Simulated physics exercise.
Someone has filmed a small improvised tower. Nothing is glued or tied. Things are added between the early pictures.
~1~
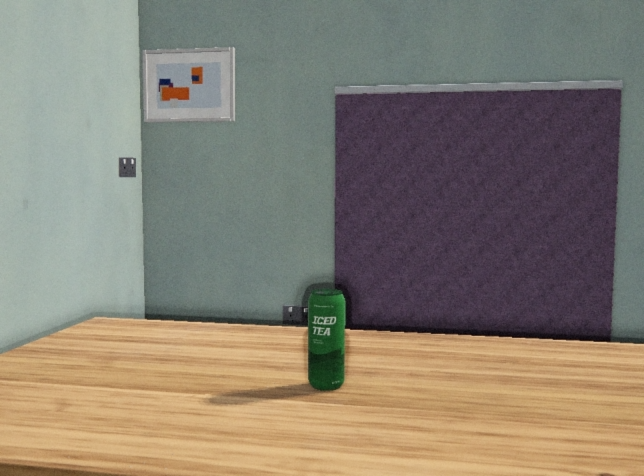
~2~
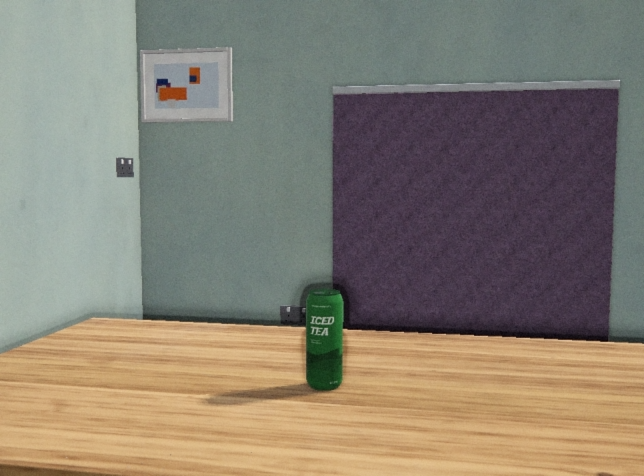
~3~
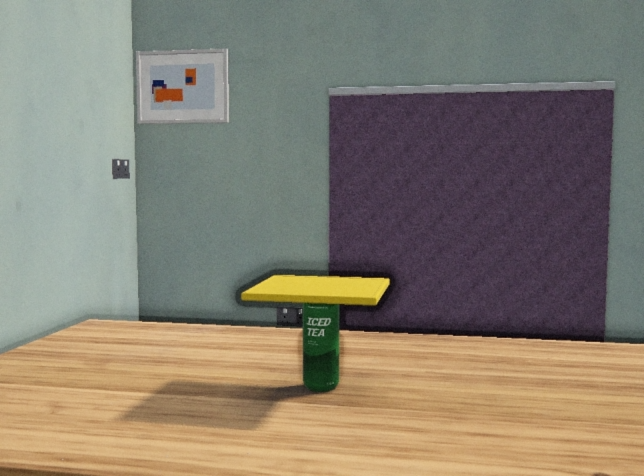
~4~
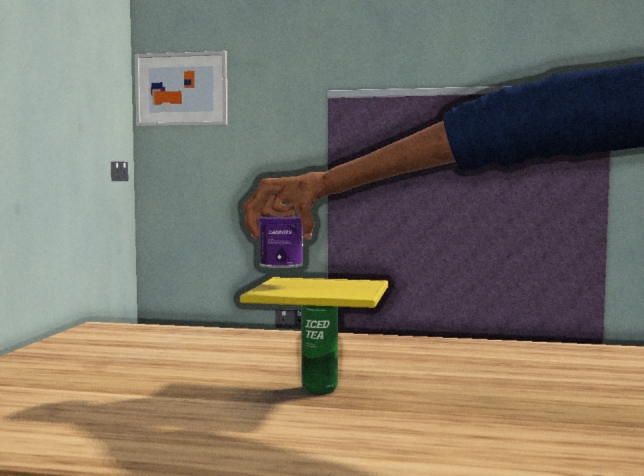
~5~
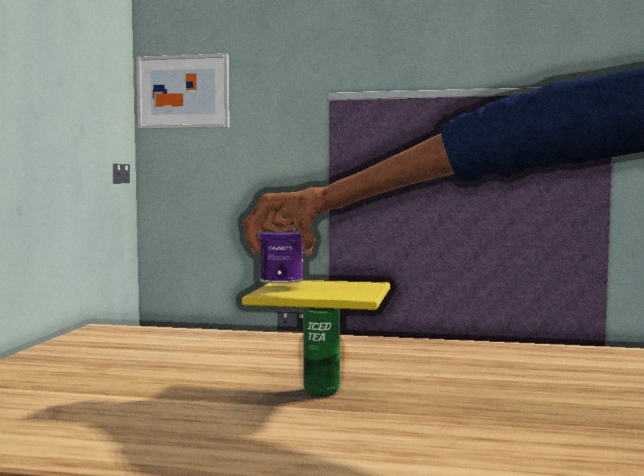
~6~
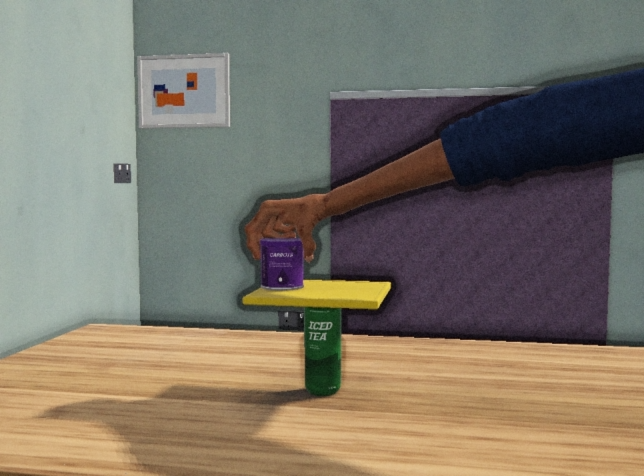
In the video, a green iced tea can stands on a wooden table, and a yellow board appears on top of it. A hand reaches in from the right and lowers a purple tin onto the board's left side.
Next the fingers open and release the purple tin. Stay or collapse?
In the end the stack comes apart.
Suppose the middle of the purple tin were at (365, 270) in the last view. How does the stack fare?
Then it comes apart.
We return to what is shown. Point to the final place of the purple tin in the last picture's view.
Near (221, 364).
Then, 0.40 s on from there, purple tin now fallen; yellow lid turned 73° from how it was put.
Then, 0.50 s on from there, yellow lid now fallen.
Then, 0.60 s on from there, things are still on the move.
In the end, fallen, yellow lid and purple tin; green can unmoved. At the end, from the last picture's camera, purple tin near (221, 364). The stack gives way.
